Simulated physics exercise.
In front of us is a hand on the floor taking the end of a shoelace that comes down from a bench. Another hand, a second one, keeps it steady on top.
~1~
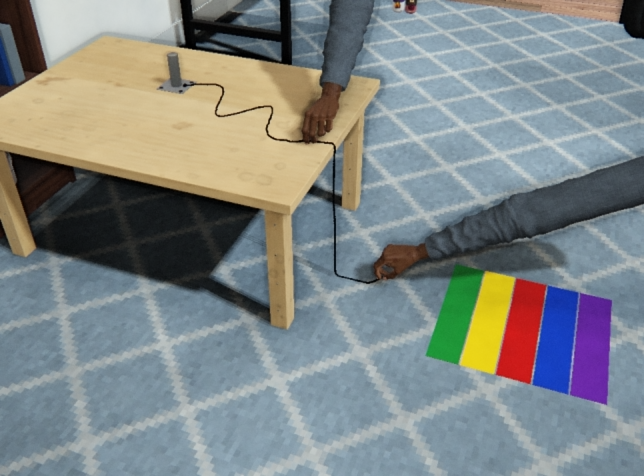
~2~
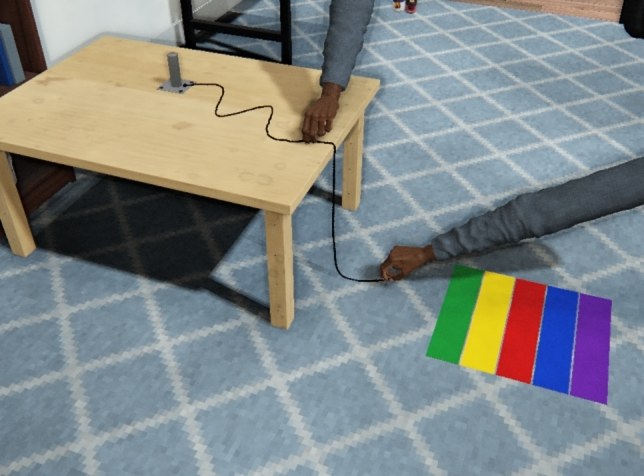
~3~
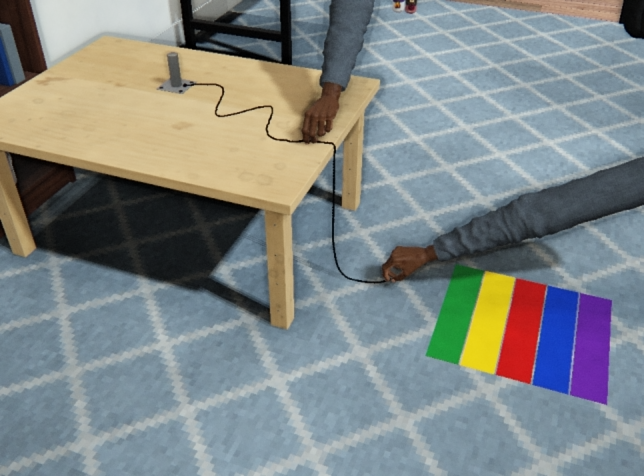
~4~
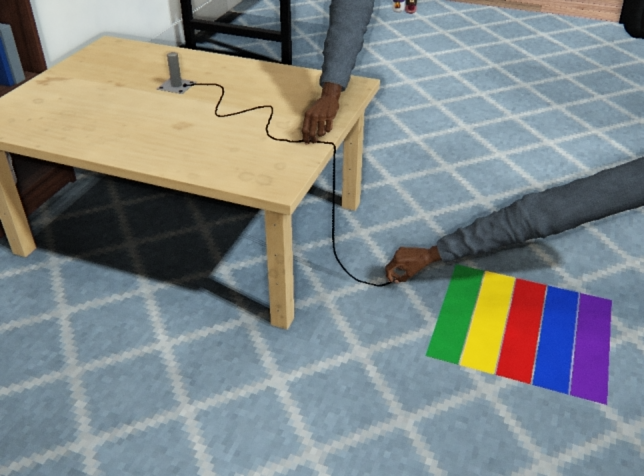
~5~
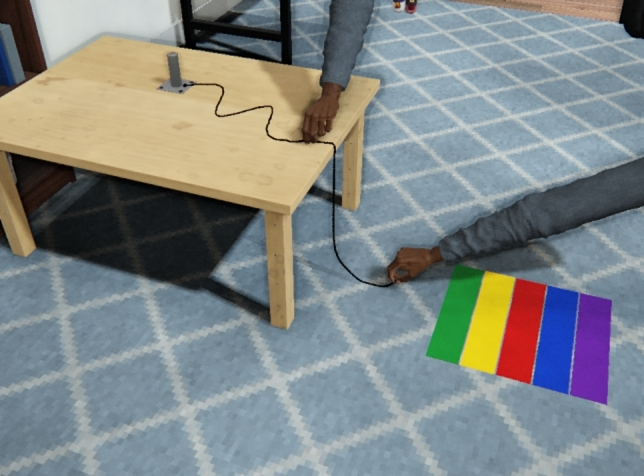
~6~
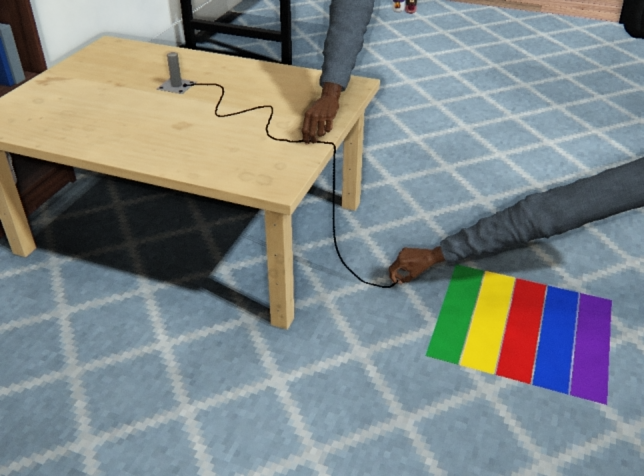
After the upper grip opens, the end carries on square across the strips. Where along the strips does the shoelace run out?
Over the purple strip.
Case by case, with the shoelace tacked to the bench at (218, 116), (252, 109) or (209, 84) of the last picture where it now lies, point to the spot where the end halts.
First (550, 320), next (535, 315), last (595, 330).
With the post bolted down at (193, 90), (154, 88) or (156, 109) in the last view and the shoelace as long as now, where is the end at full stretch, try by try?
First close to (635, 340), next close to (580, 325), last close to (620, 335).
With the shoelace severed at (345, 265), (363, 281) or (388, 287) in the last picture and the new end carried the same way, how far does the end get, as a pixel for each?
The pixels are (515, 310), (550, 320) and (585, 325), in the order of the tries.
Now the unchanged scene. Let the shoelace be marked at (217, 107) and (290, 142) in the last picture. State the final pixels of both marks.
First: (252, 109). Second: (388, 176).
Soon after, end near (548, 317); over blue.
After that, end near (584, 326); over purple.
At the stop, end near (606, 331); over purple. It halts on the purple strip.
